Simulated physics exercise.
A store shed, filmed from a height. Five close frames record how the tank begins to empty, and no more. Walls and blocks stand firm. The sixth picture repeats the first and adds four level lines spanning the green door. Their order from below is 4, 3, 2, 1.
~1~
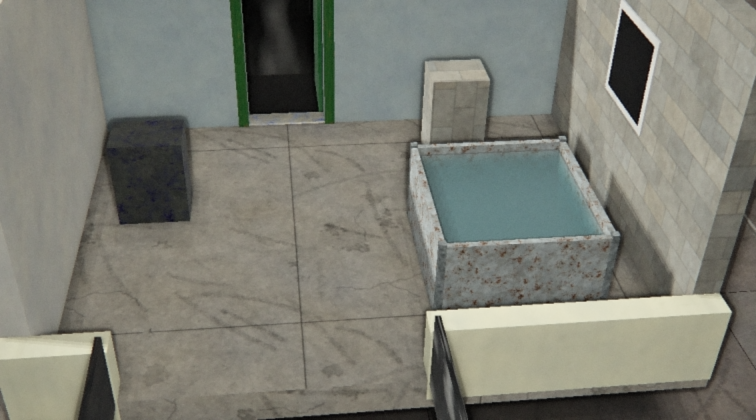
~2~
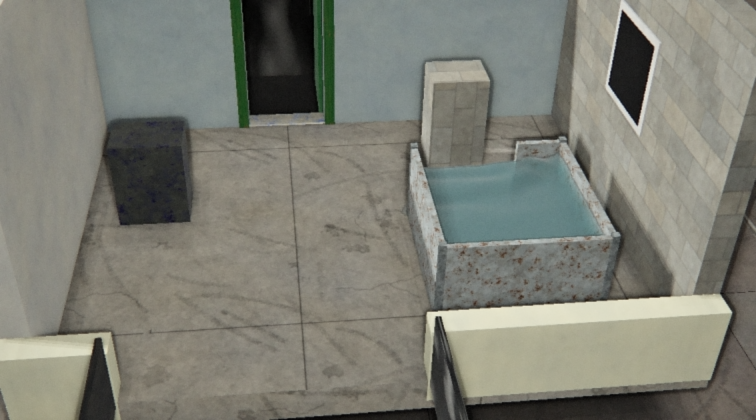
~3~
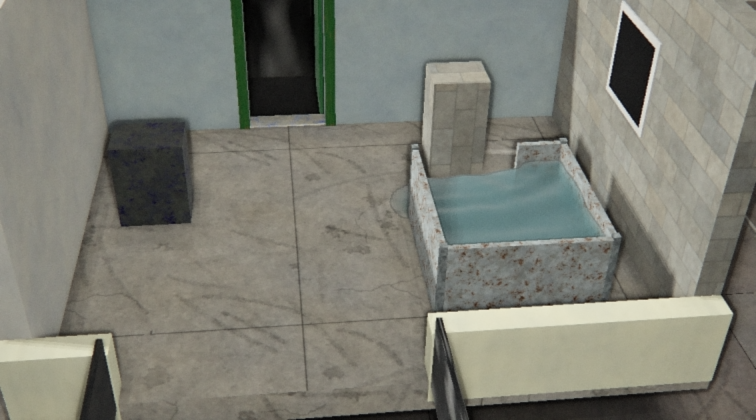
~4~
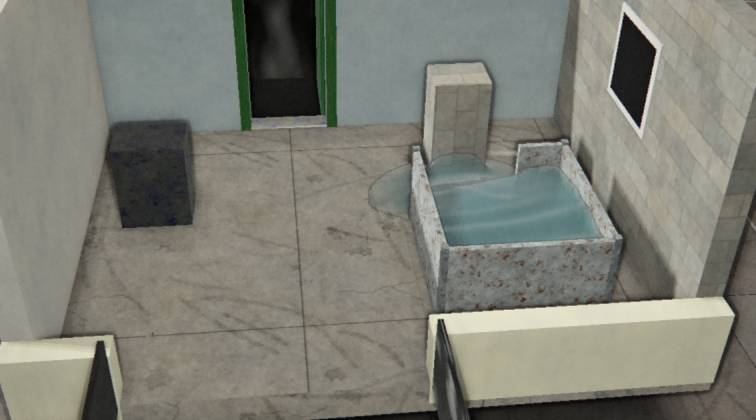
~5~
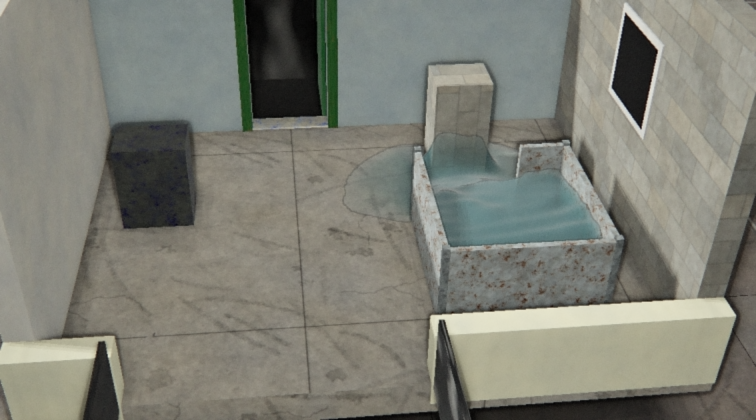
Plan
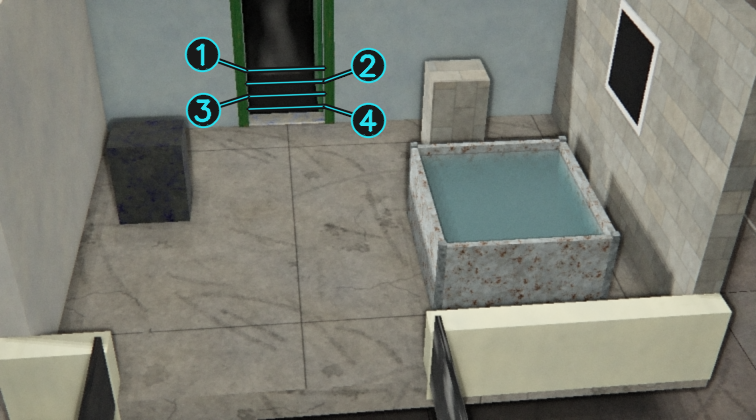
Store shed yard seen from above, water surging through the open back of a stone tank and spreading left across the floor.
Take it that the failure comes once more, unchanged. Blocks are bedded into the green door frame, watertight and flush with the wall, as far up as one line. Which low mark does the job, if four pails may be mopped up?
Take 4.
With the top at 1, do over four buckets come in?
No.
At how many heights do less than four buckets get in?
All four.
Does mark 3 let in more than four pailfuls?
No.
In cyan, 1 at (285, 69); 2 at (285, 82); 3 at (286, 95); 4 at (286, 107); from the bottom up 4, 3, 2, 1.
With 1, nothing gets over.
With 2, nothing gets over.
With 3, nothing gets over.
With 4, a splash gets over, under a bucket.
